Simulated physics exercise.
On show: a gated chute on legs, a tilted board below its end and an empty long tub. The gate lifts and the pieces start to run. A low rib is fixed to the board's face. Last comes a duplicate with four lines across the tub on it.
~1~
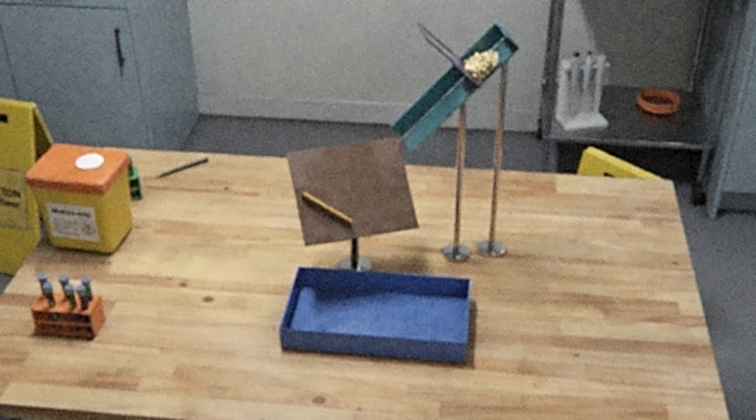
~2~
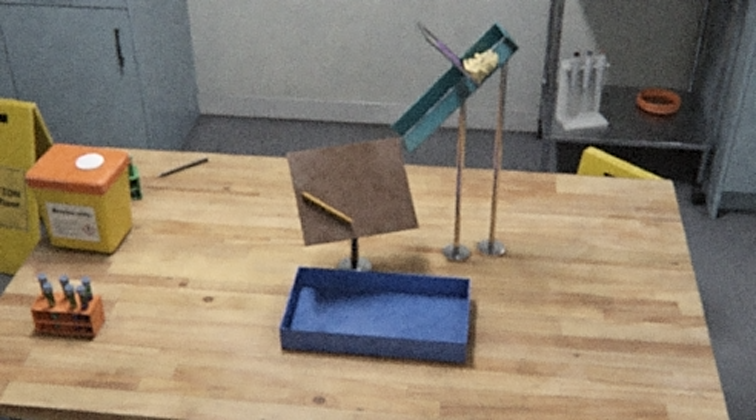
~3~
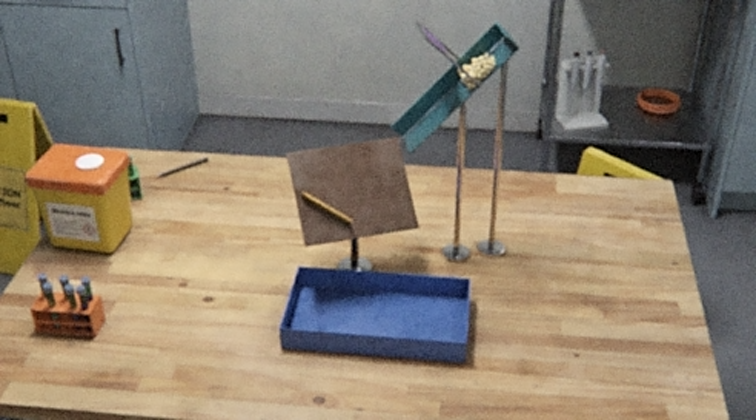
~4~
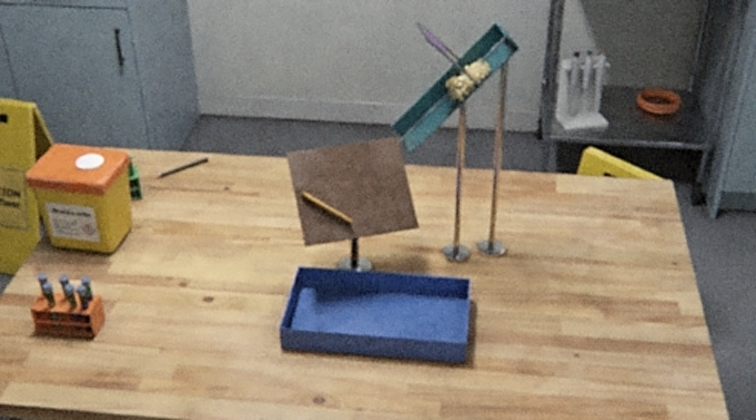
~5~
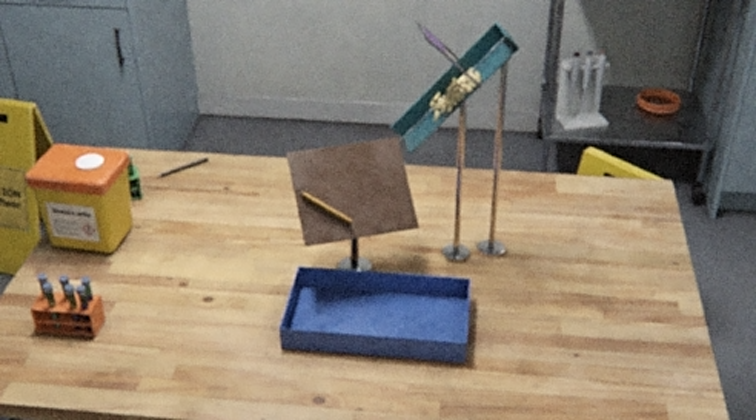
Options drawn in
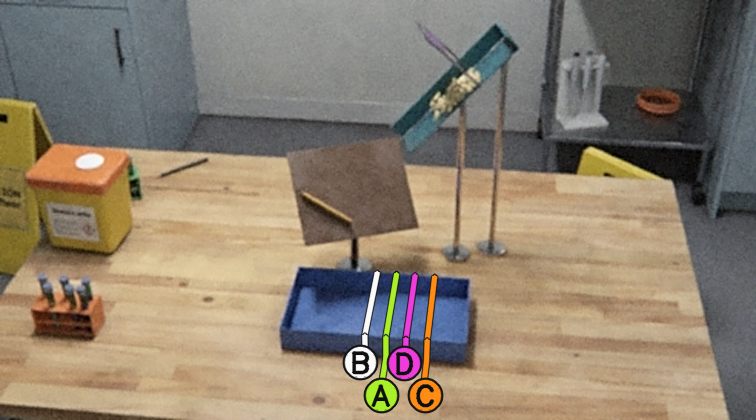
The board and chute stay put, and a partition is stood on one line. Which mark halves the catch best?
Best: B.
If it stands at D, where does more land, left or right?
Left.
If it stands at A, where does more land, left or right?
The left side.
On the marked copy, line A crosses the front rim at (385, 336); line B crosses the front rim at (364, 334); line C crosses the front rim at (427, 339); line D crosses the front rim at (406, 338).
If A is chosen, of what is caught, nearly all on the left of the divider, a small part on the right.
If B is chosen, of what is caught, about half on the left of the divider, about half on the right.
If C is chosen, of what is caught, nearly all on the left of the divider, a stray few on the right.
If D is chosen, of what is caught, nearly all on the left of the divider, a stray few on the right.
